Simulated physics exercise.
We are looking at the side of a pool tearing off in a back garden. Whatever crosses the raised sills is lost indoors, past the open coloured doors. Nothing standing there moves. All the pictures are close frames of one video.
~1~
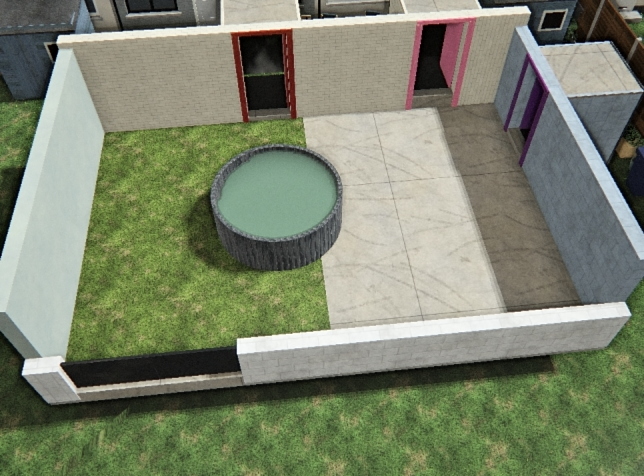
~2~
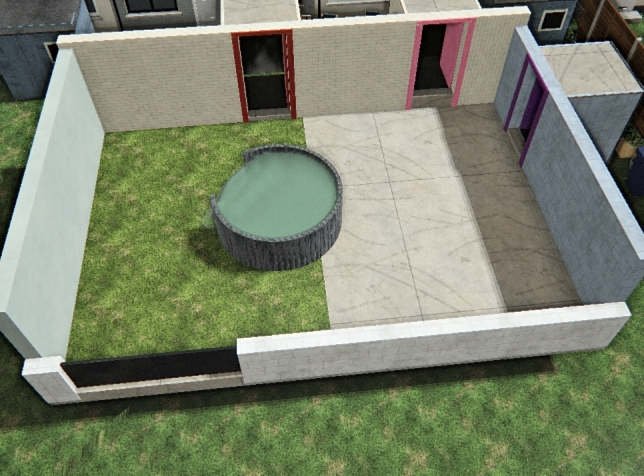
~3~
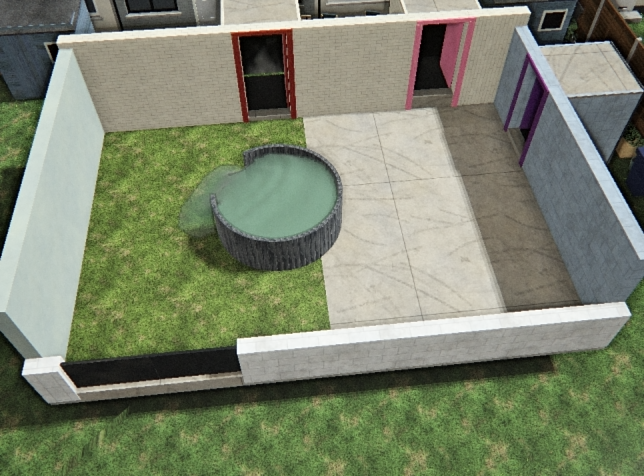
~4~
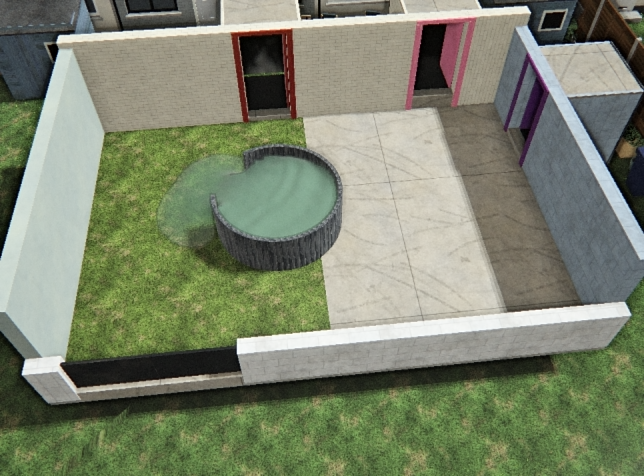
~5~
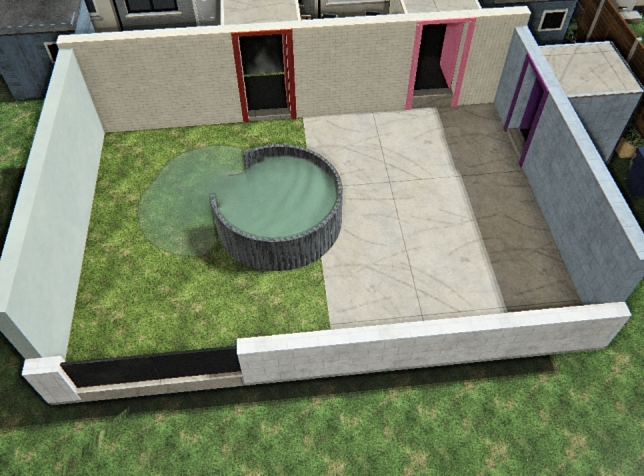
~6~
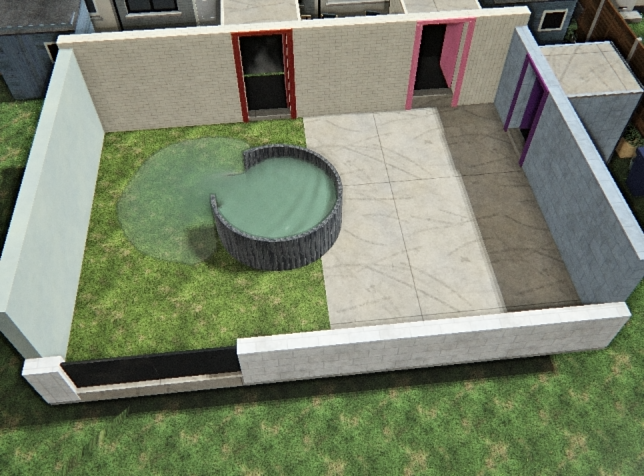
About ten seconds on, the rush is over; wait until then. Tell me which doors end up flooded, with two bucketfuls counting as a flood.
Here is how it goes: The red door escapes flooding; the purple door escapes flooding; the pink door escapes flooding.
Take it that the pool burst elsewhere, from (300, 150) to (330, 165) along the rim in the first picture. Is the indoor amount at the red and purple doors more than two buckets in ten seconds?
Well, red stays beneath it and purple gets past it.
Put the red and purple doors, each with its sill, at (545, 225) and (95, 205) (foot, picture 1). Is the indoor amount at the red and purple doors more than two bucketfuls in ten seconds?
First the red door, which stays on the safe side, then the purple door, which crosses the line.
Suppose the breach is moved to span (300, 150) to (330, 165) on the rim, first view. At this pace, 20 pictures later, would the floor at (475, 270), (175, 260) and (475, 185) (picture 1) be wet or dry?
In turn: Untouched, untouched, swamped.
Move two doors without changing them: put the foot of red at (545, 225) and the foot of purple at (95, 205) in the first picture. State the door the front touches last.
That would be the red one.
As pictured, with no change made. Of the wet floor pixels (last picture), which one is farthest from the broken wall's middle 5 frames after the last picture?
Best guess: Near (105, 138).
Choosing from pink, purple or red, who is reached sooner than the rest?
I'd say the red door.
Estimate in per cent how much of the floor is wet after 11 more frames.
That works out at 25 %.
A moment on, water covers 25 % of the floor; the red door not reached, the purple door not reached, the pink door not reached.
Next, water covers 25 % of the floor; the red door wet at the sill, nothing in, the purple door not reached, the pink door not reached.
Then, water covers 35 % of the floor; the red door wet at the sill, nothing in, the purple door not reached, the pink door not reached.
Later, water covers 60 % of the floor; the red door wet at the sill, nothing in, the purple door not reached, the pink door wet at the sill, nothing in.
In the end, water covers 95 % of the floor; the red door under two buckets in, the purple door wet at the sill, nothing in, the pink door wet at the sill, nothing in.
